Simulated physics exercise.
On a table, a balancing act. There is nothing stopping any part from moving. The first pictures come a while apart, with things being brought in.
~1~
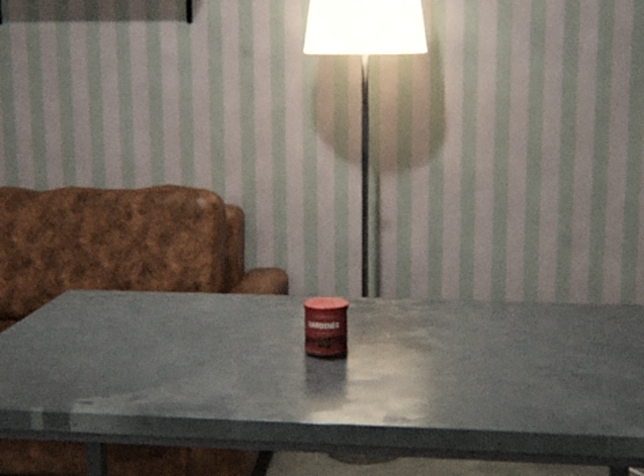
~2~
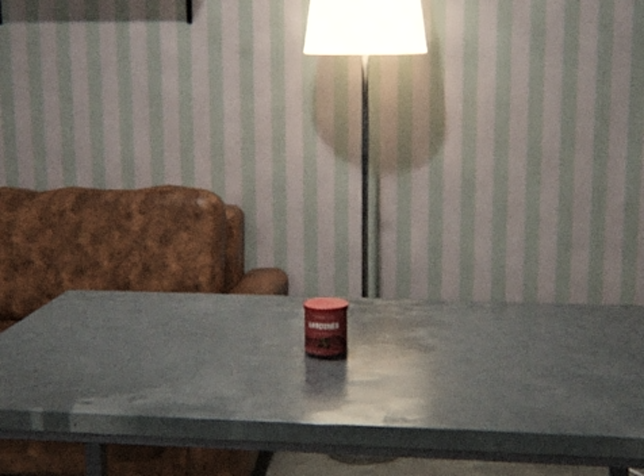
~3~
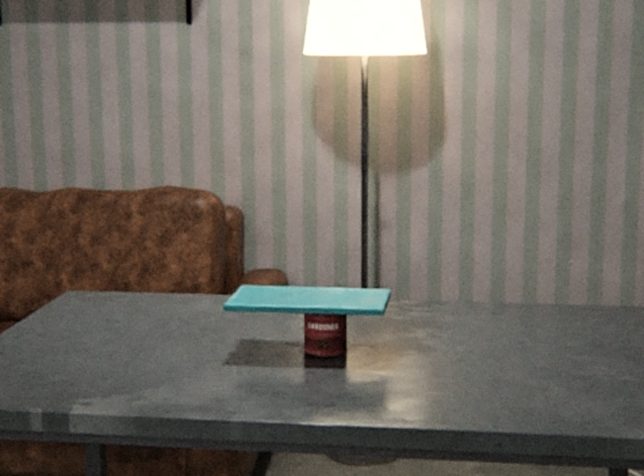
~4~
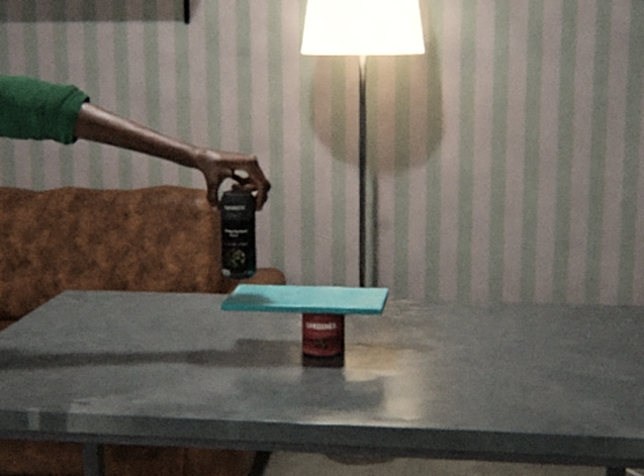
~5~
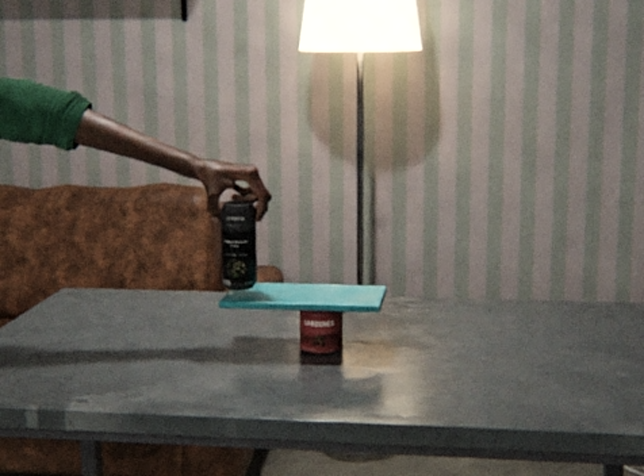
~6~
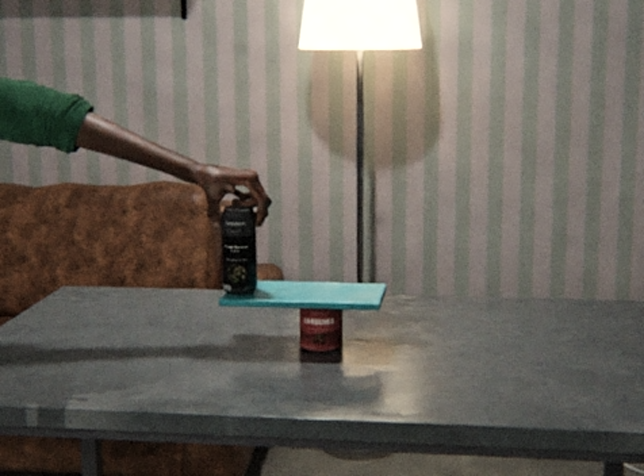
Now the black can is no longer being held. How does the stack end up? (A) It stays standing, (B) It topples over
Option B: It topples over.
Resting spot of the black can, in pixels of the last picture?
End position in the final view: Approximately (183, 331).
Then, 0.30 s past the last view, black can now fallen; turquoise lid rocked 47° from its first pose.
Then, 0.40 s past the last view, turquoise lid rocked 40° from its first pose.
Finally, fallen, black can; down or leaning hard in the stack, turquoise lid; red tin still in place. Final places as the last picture's camera would see them, black can near (183, 331). The stack loses its balance.
